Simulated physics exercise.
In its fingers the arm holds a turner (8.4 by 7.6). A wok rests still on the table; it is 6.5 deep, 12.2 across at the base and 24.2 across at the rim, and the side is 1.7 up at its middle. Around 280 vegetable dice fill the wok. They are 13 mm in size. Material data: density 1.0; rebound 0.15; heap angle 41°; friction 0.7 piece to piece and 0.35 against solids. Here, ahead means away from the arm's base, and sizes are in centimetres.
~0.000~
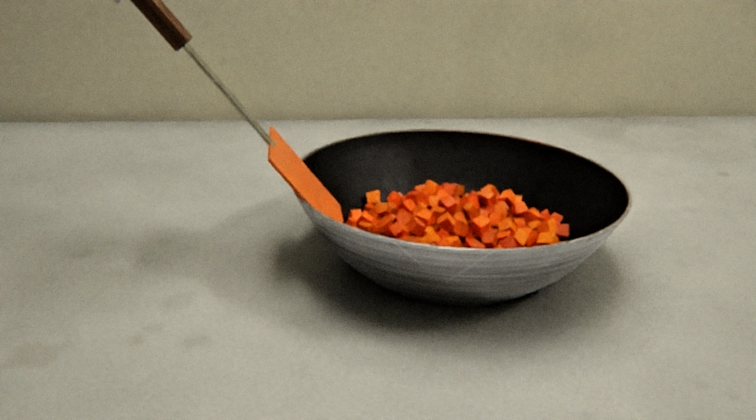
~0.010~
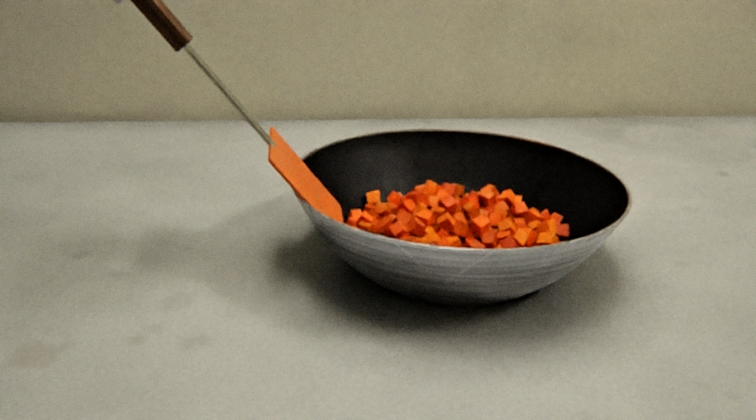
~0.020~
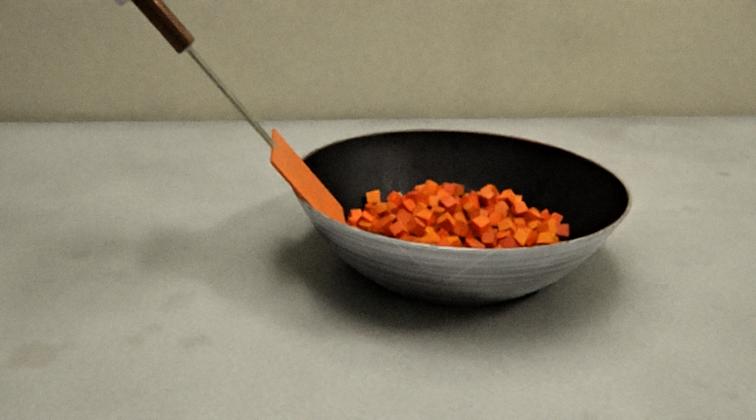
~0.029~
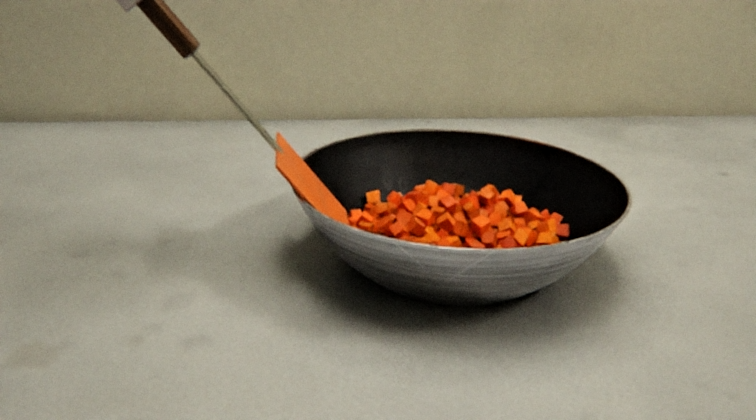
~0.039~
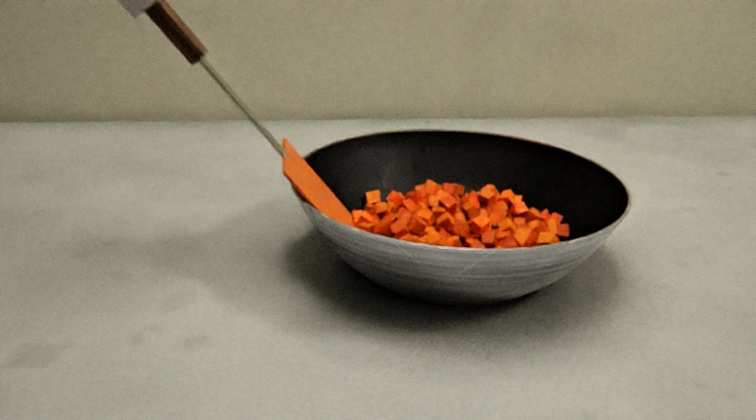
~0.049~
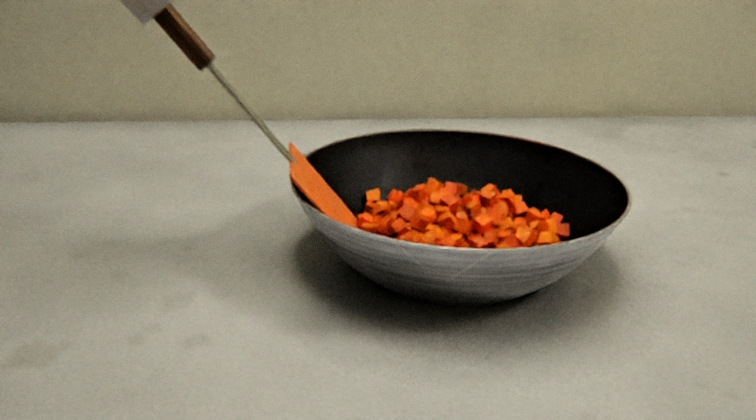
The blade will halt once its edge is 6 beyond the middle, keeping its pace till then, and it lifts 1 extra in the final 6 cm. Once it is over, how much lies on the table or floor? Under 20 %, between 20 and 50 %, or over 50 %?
Under 20 %.
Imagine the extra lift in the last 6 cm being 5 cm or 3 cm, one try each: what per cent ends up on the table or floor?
Close to 5 and 10 percent respectively.
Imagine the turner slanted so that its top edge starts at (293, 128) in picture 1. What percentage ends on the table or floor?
Spill: Approx. 20 per cent.
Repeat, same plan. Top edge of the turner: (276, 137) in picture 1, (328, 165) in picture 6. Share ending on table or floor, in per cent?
It works out to about 30 %, more or less.
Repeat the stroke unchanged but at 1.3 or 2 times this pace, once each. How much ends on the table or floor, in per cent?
First try around 10 %, second try around 15 %.
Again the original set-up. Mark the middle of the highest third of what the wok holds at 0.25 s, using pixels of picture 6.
Near pixel (568, 194).
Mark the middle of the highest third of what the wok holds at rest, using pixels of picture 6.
Pixel estimate: About (564, 188).
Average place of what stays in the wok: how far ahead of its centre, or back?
It sits near 5.5 centimetres ahead of centre.
By 0.15 s, sloping 52°, highest piece 9 above the table; 276 in the wok, 1 on the blade or in flight.
By 0.25 s, sloping 52°, highest piece 12 above the table; 270 in the wok, 7 on the blade or in flight.
By 0.50 s, sloping 52°, highest piece 7 above the table; 250 in the wok, 25 on the table or floor, 2 on the blade or in flight.
By 1.55 s, sloping 52°, highest piece 7 above the table; 250 in the wok, 27 on the table or floor.
Final count, 250 in the wok, 27 on the table or floor. That is 10 % on the table or floor.
